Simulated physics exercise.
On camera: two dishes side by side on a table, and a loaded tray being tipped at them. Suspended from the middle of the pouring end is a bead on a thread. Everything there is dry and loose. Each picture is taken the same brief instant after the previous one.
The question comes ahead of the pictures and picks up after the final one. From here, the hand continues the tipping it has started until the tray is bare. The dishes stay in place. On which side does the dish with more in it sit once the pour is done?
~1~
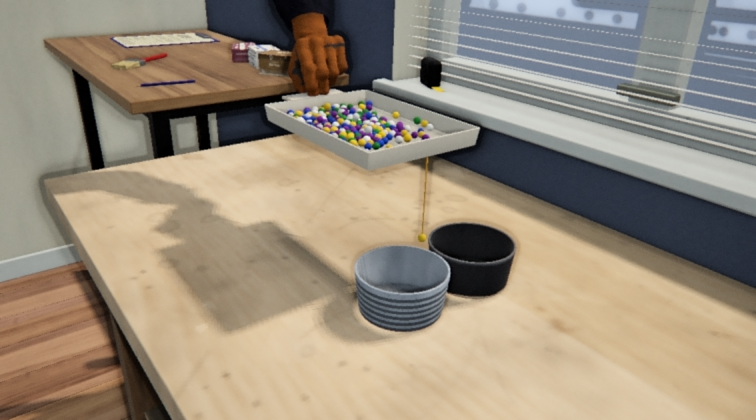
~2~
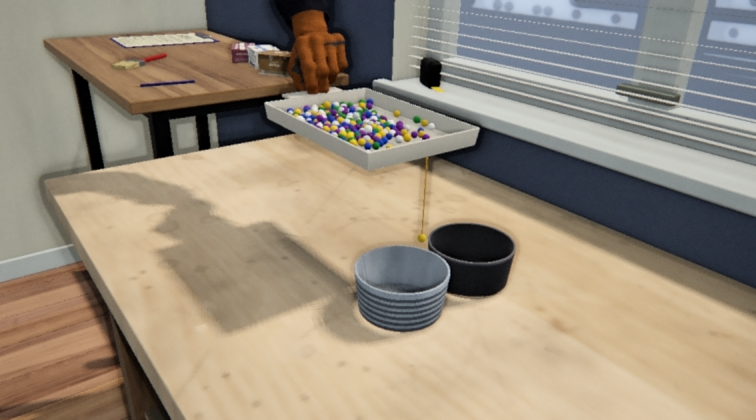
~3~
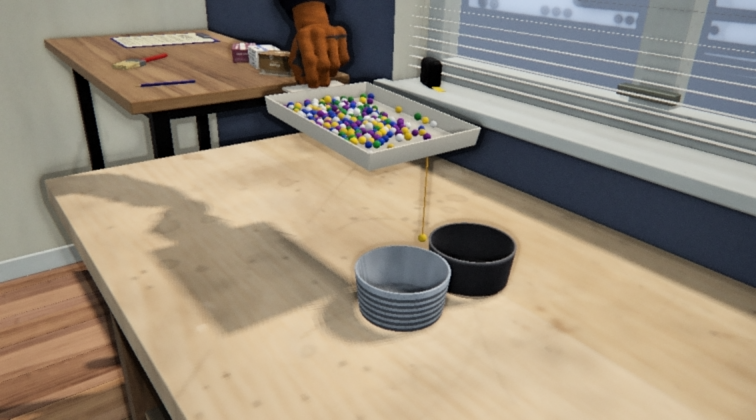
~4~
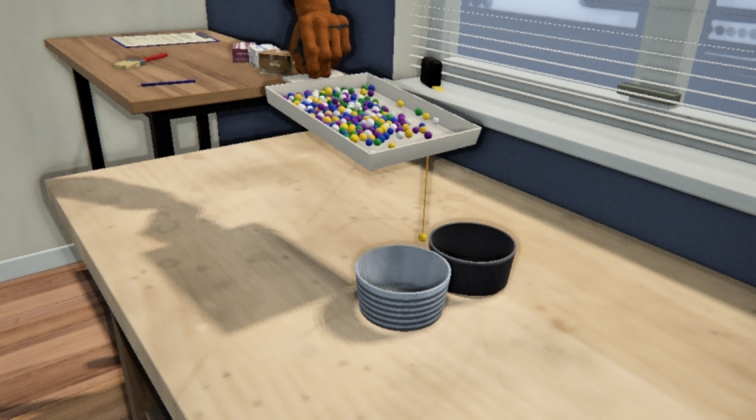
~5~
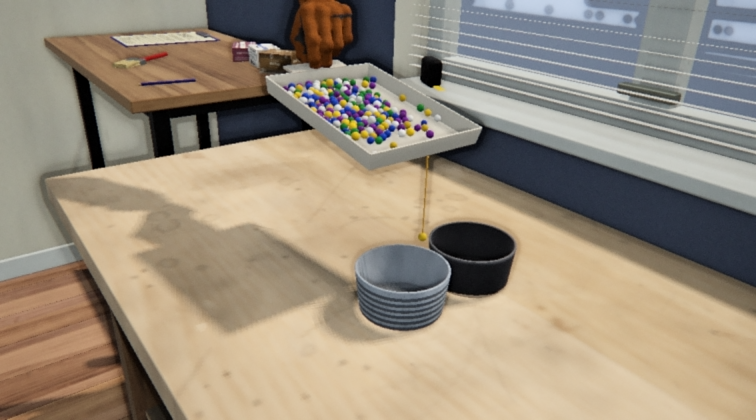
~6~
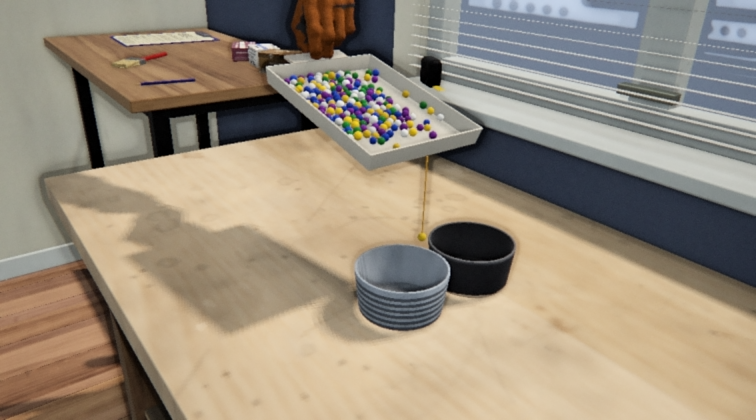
Short answer, the left dish, that's where more goes.
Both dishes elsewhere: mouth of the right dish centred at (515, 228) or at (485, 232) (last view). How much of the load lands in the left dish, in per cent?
30 per cent the first time, 30 per cent the second time.
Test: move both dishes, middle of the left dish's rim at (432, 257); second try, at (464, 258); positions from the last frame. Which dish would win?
In turn: The dish on the left; left.
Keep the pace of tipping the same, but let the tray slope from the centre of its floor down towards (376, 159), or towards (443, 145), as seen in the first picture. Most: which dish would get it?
For the first heading it's the dish at left, and for the second it's the dish at right.
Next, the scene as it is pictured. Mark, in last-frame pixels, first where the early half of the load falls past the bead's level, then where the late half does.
The first part at (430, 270); the rest at (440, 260).
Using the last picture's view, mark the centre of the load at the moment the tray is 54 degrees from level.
I'd put the middle close to (408, 122).
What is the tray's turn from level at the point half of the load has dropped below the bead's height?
95 degrees.
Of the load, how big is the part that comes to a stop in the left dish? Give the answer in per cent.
Around 50 percent.
Shortly afterwards, tray tipped steeply; all but a few on the tray; only a few in the left dish; only a few outside both; only a few in the air.
Next, tray tipped right over; near a third on the tray; near a quarter in the left dish; only a few in the right dish; a little outside both; near a quarter in the air.
Some moments later, tray tipped past a quarter turn; near half in the left dish; a little in the right dish; near a third outside both.
In the end, tray tipped past a quarter turn; near half in the left dish; a little in the right dish; near a third outside both.
